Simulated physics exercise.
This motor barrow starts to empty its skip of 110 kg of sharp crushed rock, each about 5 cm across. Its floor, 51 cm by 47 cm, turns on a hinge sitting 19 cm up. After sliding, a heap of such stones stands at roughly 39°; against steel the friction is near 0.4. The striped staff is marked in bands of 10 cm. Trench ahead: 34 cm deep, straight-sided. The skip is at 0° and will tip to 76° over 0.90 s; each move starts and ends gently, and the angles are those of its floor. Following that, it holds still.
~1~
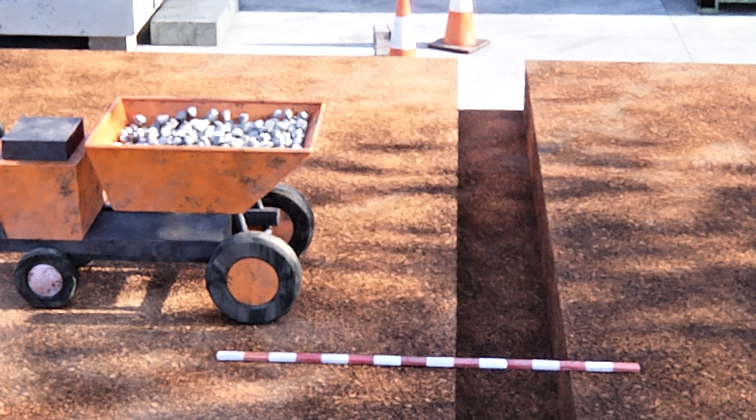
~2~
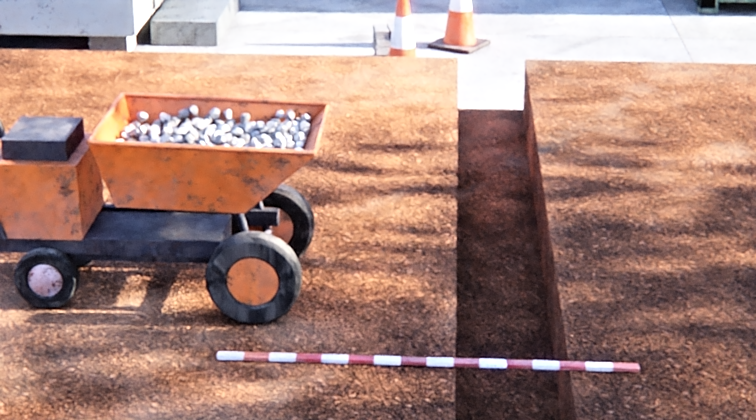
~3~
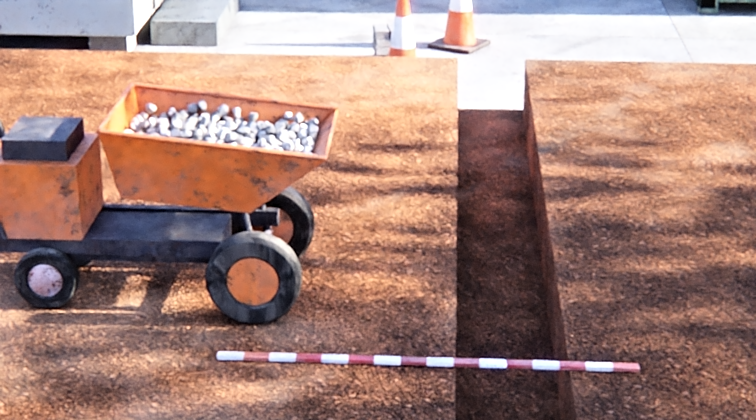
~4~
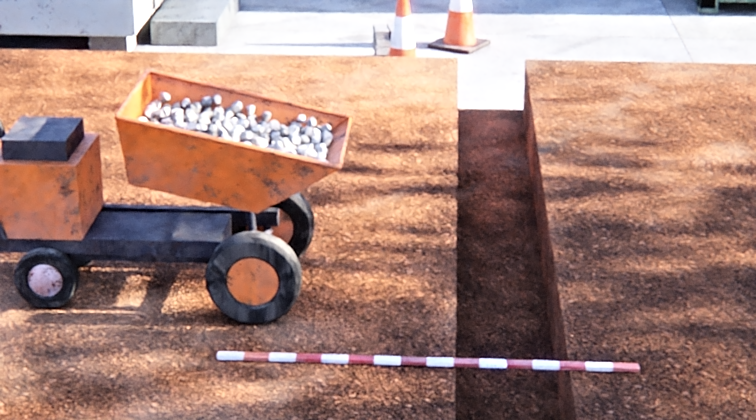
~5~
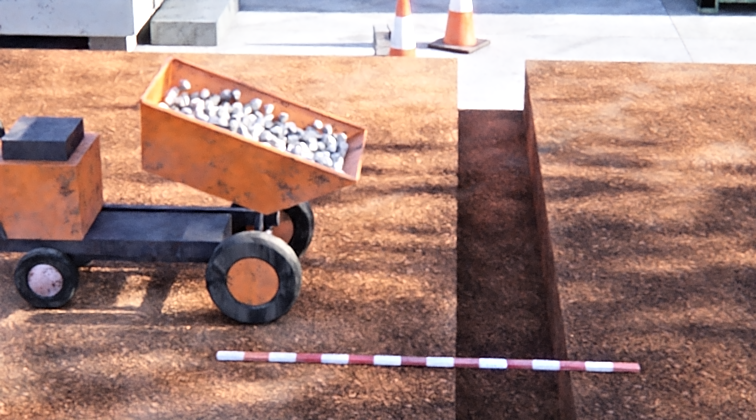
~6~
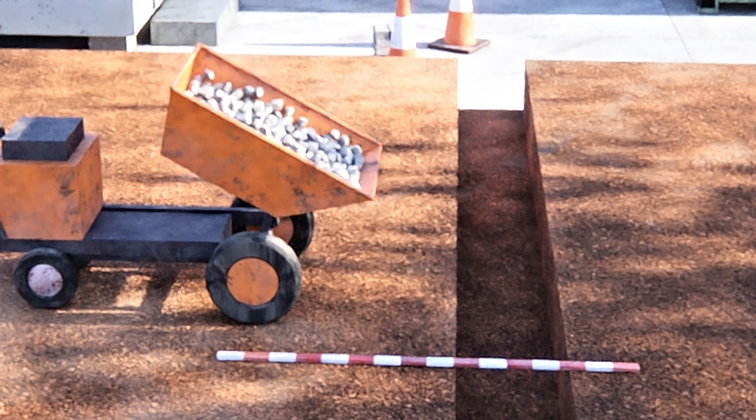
An orange motor barrow raising its skip of grey stones, tilting it steadily rightward beside a straight trench in brown ground.
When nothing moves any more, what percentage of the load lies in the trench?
53 %.
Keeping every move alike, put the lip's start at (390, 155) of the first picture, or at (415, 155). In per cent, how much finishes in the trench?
Around 100% for the first place and 85% for the second.
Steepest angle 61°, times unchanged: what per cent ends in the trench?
Then about 45 per cent.
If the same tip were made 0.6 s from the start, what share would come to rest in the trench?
It would come to roughly 65 per cent.
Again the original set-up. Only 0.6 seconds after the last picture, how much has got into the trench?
Around 20 per cent of it, at that instant.
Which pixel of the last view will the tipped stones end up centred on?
Their middle ends up near (501, 355).
Then, 0.3 s after the last picture the floor is at 65°, 100 % in the skip; the foremost stones are at (407, 242).
Then, 0.6 s after the last picture the floor is at 76°, 61 % in the skip, 21 % short of the trench, 18 % in the trench; the foremost stones are at (514, 325).
Then, 1.0 s after the last picture the floor is at 76°, 28 % in the skip, 24 % short of the trench, 48 % in the trench; the foremost stones are at (551, 353).
Then, 2.9 s after the last picture the floor is at 76°, 24 % in the skip, 23 % short of the trench, 53 % in the trench; the foremost stones are at (553, 373).
